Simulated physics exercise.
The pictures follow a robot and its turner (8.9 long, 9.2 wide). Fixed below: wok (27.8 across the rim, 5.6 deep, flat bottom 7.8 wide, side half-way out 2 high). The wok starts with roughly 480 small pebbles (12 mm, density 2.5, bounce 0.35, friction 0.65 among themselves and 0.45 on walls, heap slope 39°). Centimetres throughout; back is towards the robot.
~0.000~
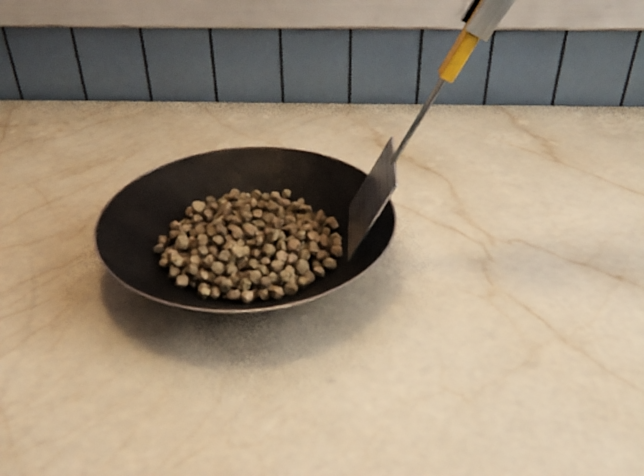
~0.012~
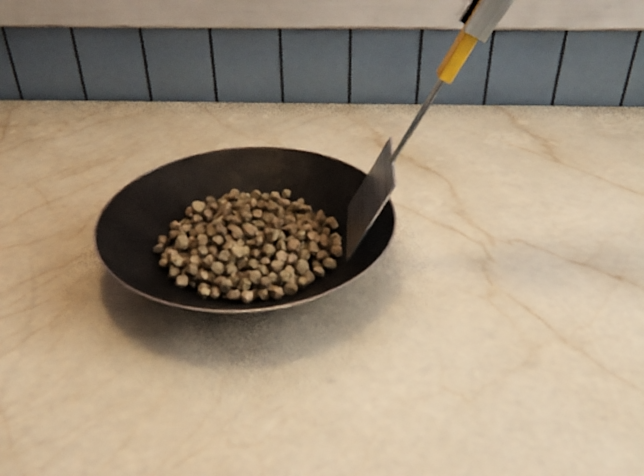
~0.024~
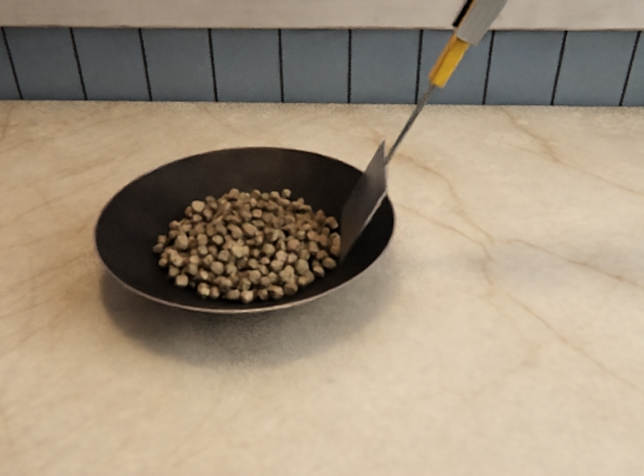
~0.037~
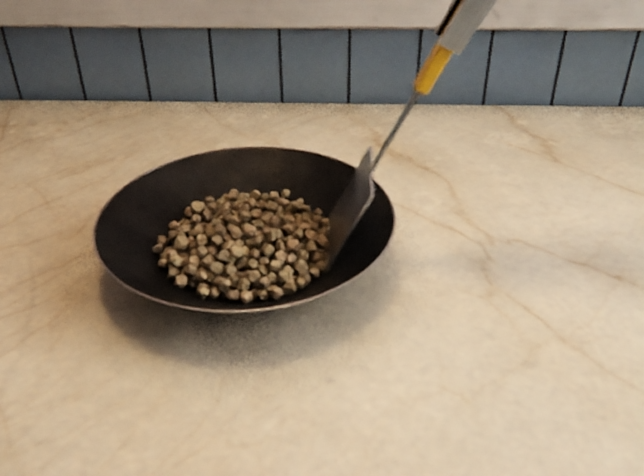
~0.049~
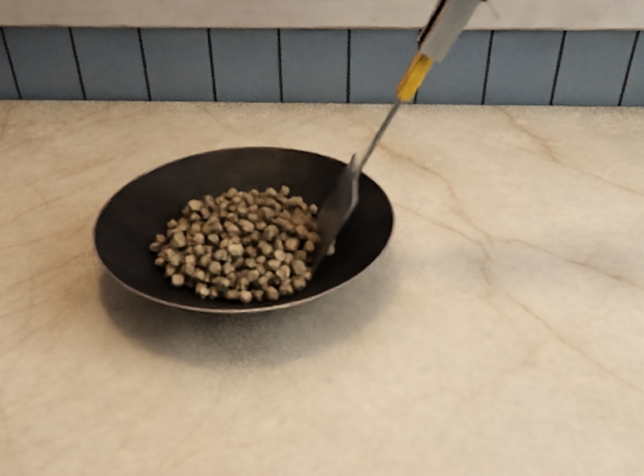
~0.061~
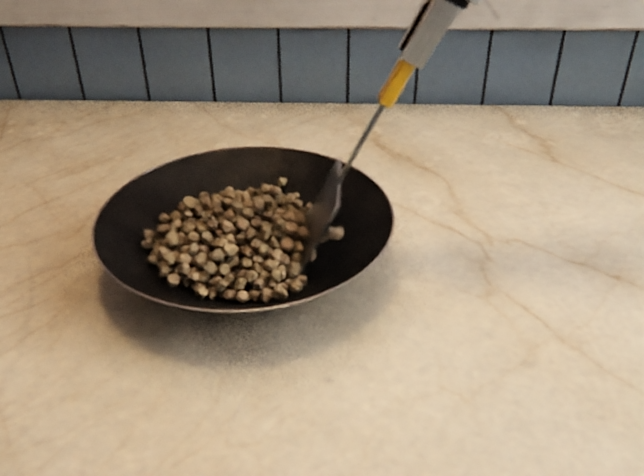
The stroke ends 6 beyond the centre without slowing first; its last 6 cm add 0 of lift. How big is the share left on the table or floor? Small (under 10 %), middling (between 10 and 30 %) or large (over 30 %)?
On the table or floor the share is large, over 30 %.
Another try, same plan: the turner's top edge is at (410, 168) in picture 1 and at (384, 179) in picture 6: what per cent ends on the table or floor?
Some 20 per cent.
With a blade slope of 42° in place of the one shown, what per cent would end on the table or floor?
In that case some 40 per cent.
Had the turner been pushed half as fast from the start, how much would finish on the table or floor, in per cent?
It would be near 30 per cent.
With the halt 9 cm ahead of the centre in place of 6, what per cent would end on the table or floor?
Then about 65 per cent.
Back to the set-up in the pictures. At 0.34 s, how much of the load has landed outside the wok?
Roughly 35 per cent.
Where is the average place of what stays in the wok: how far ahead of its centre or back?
About 5.5 cm ahead.
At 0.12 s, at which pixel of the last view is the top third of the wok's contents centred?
Near (171, 213).
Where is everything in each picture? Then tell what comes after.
The turner top edge at (395, 159), sloping 64°; upper third of the load around (252, 233), from x 160 to 335, top at y 195; 476 in the wok, in the first frame.
The turner top edge at (393, 160), sloping 64°; upper third of the load around (252, 233), from x 160 to 335, top at y 195, in the second frame.
The turner top edge at (386, 163), sloping 64°; upper third of the load around (252, 233), from x 160 to 335, top at y 195, in the third frame.
The turner top edge at (372, 169), sloping 64°; upper third of the load around (251, 232), from x 160 to 330, top at y 195, in the fourth frame.
The turner top edge at (356, 175), sloping 64°; upper third of the load around (248, 229), from x 155 to 330, top at y 190, in the fifth frame.
The turner top edge at (340, 180), sloping 64°; upper third of the load around (243, 225), from x 145 to 335, top at y 185; 476 in the wok, in the sixth frame.
After 0.09 s, sloping 64°, highest piece 9 above the table; 476 in the wok.
After 0.12 s, sloping 64°, highest piece 12 above the table; 472 in the wok, 4 on the blade or in flight.
After 0.34 s, sloping 64°, highest piece 31 above the table; 262 in the wok, 164 on the table or floor, 50 on the blade or in flight.
After 1.39 s, sloping 64°, highest piece 6 above the table; 261 in the wok, 215 on the table or floor.
In the end, 261 in the wok, 215 on the table or floor. That is 45 % on the table or floor.
